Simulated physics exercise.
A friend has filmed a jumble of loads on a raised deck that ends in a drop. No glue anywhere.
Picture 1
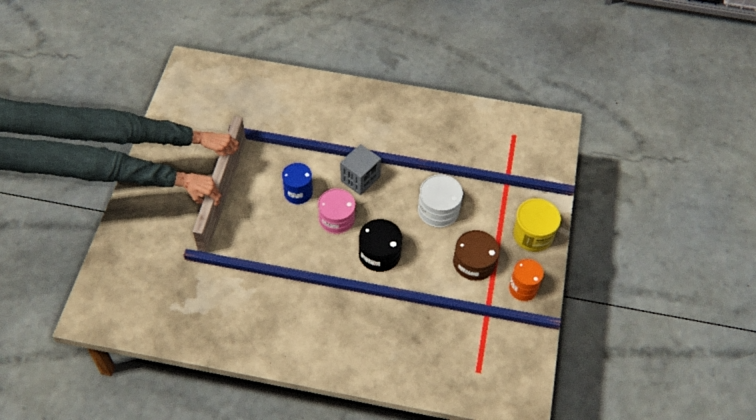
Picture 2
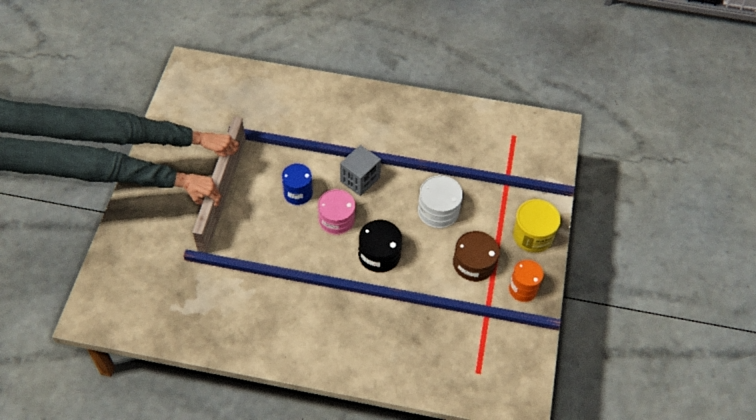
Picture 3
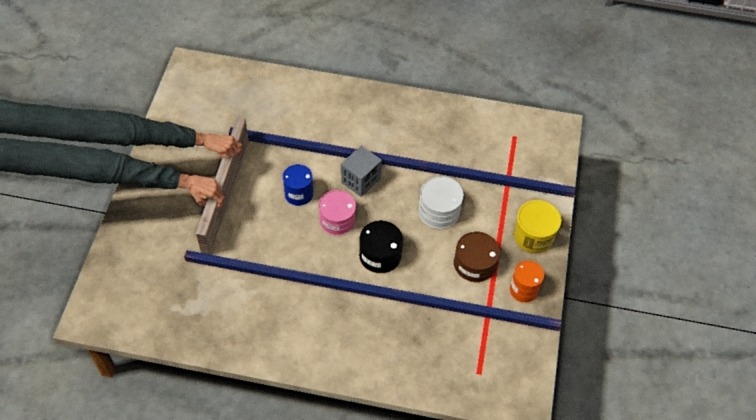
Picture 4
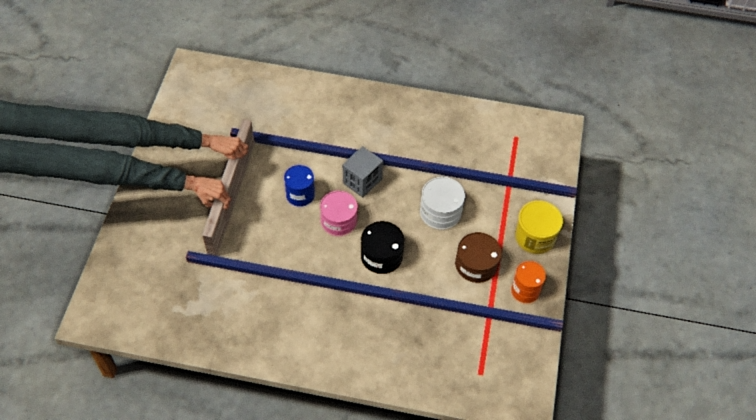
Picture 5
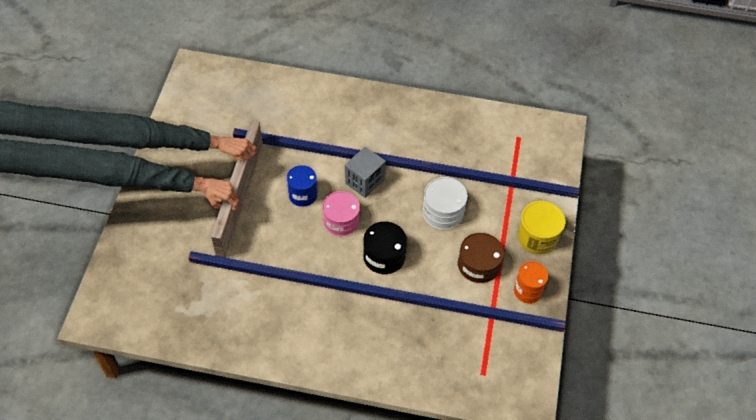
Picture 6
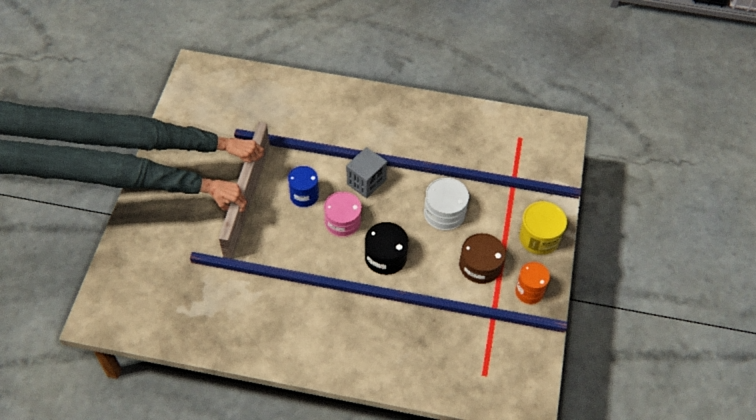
On a concrete floor, a tan tabletop is seen from above at a slant. Between two blue rails sit a blue, a pink, a black, a white and a brown canister and a grey crate, with yellow and orange ones at the right beyond a red line. Two sleeved arms slide a plank a short way right, touching nothing ahead, as the view shifts very slightly.
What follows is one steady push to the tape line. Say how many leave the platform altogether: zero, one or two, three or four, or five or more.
The number that fall off is one or two.
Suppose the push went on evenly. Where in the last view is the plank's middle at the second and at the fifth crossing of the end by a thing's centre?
About (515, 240), then (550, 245).
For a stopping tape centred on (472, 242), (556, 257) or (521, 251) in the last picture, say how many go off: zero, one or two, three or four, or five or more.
In that order: None at all; more than four; three to four.
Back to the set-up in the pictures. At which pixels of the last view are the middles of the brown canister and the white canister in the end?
First (558, 270), then (560, 219).
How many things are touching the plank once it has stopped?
It touches 4.
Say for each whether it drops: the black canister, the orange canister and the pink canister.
The black canister holds on, the orange canister is kept, the pink canister does not fall.
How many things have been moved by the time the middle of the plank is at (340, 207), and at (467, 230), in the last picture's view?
The counts are 3 and 8.
A little later, none off yet; yellow pail at rest near (542, 229); orange canister at rest near (532, 283); brown canister at rest near (482, 258).
Next, none off yet; yellow pail shifted a little near (550, 231); orange canister at rest near (533, 284); brown canister shifted a little near (508, 260).
When it is over, the number that fall off is one or two; down, yellow pail.
